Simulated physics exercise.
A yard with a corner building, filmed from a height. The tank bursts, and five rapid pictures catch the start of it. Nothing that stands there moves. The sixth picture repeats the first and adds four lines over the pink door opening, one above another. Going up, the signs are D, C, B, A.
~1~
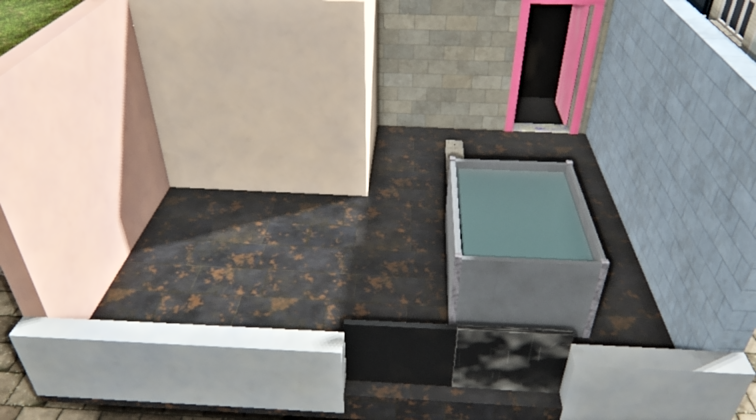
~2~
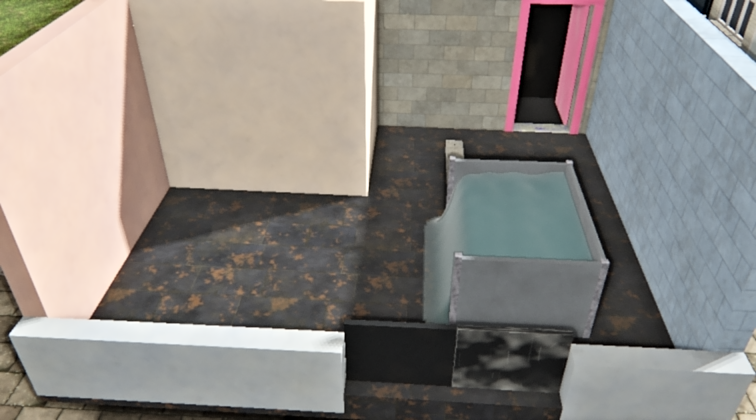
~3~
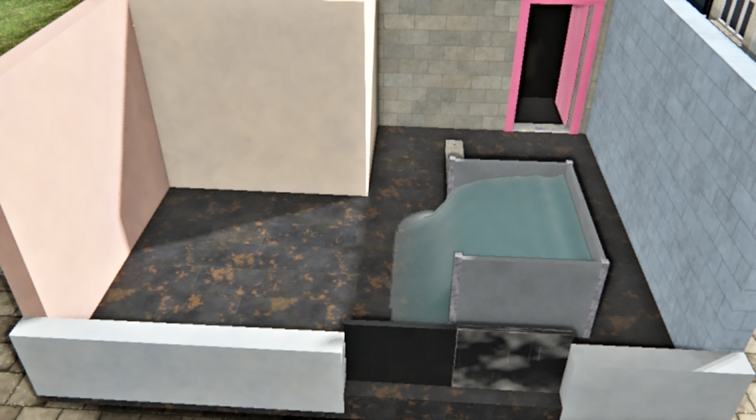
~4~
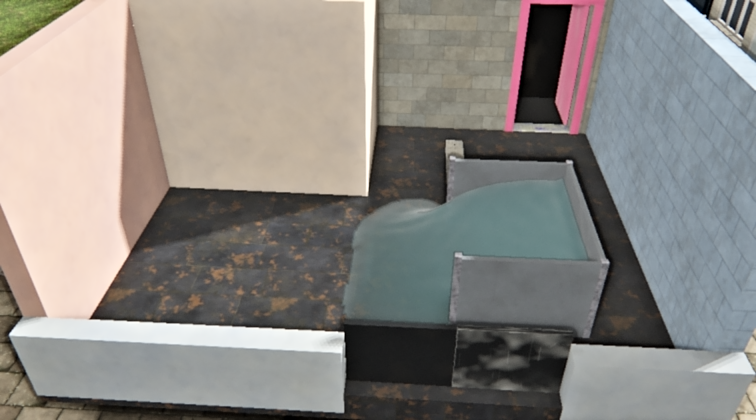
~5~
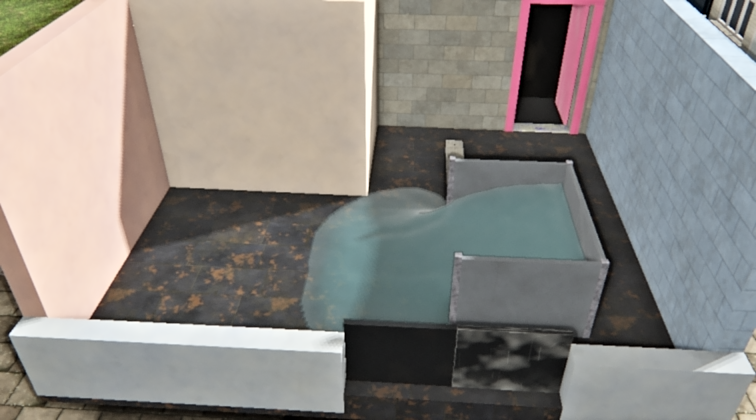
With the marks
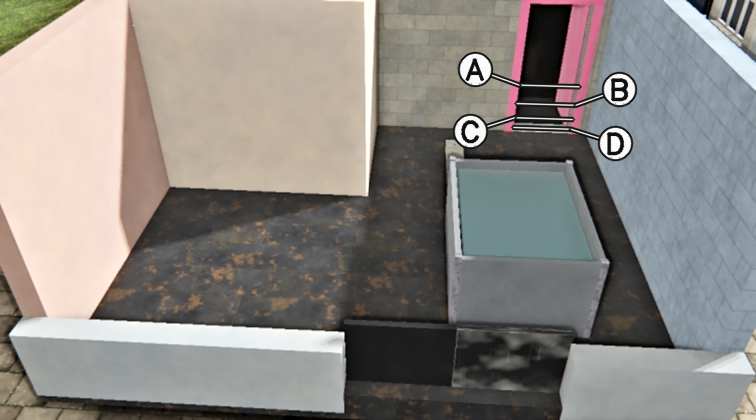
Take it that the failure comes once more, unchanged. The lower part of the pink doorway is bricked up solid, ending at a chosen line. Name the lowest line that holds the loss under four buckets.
I would pick mark D.
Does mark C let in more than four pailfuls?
No, that is safe.
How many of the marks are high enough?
All of them.
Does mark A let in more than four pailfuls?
No, that is safe.
In white, A at (549, 85); B at (546, 104); C at (543, 118); D at (542, 128); from the bottom up D, C, B, A.
With A, nothing gets over.
With B, nothing gets over.
With C, nothing gets over.
With D, a bucket or two gets in.
